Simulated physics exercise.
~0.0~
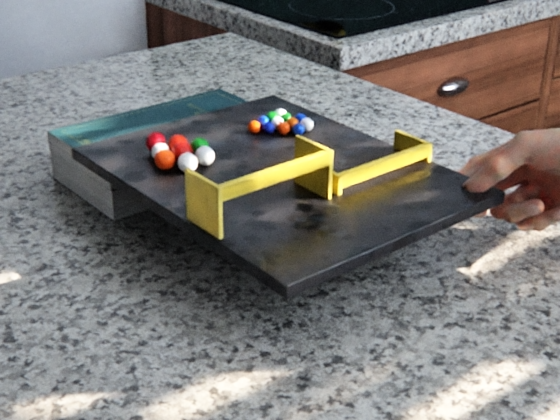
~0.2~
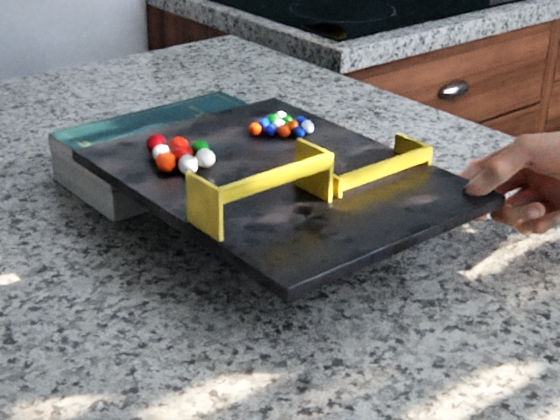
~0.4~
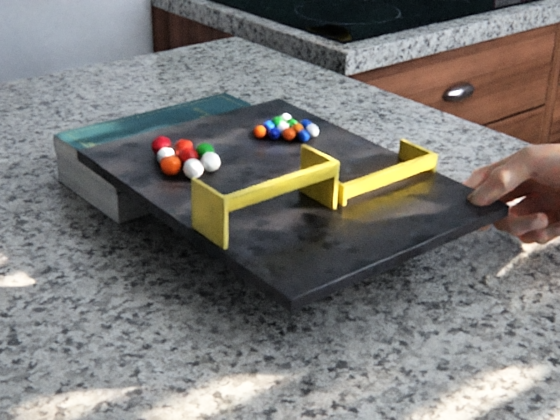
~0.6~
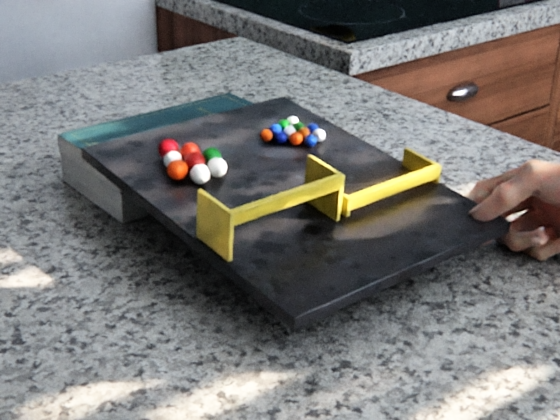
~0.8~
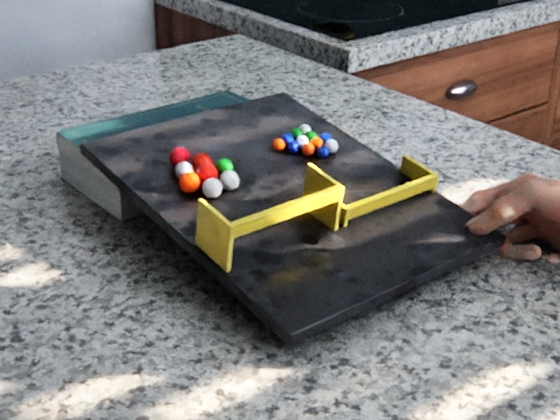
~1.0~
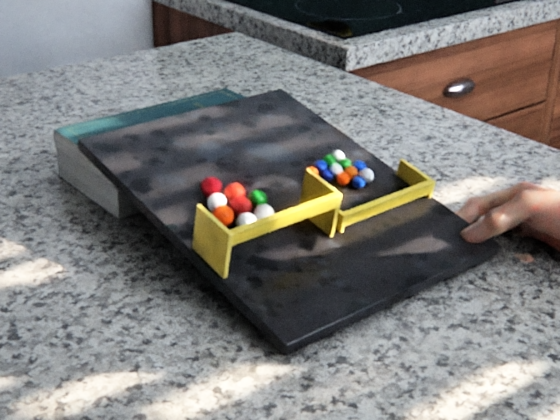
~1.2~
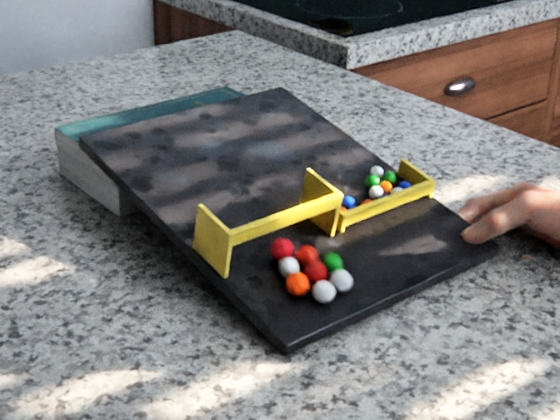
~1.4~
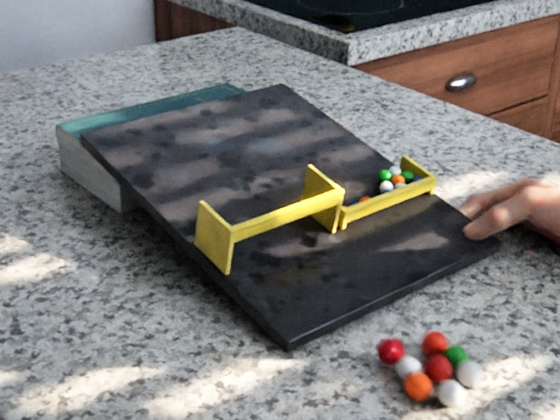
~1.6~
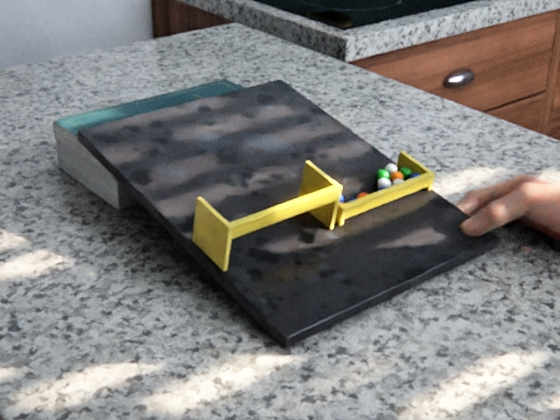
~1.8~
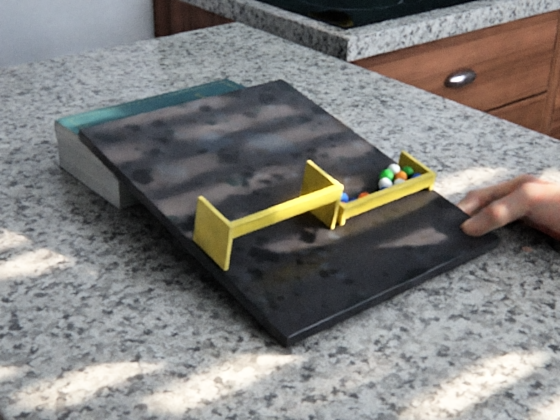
Two clusters of small colourful balls rolled down a dark board as a hand lowered its right end onto the speckled counter; the nearer cluster slipped under its yellow gate and off the board, while the farther one stayed caught behind its gate.
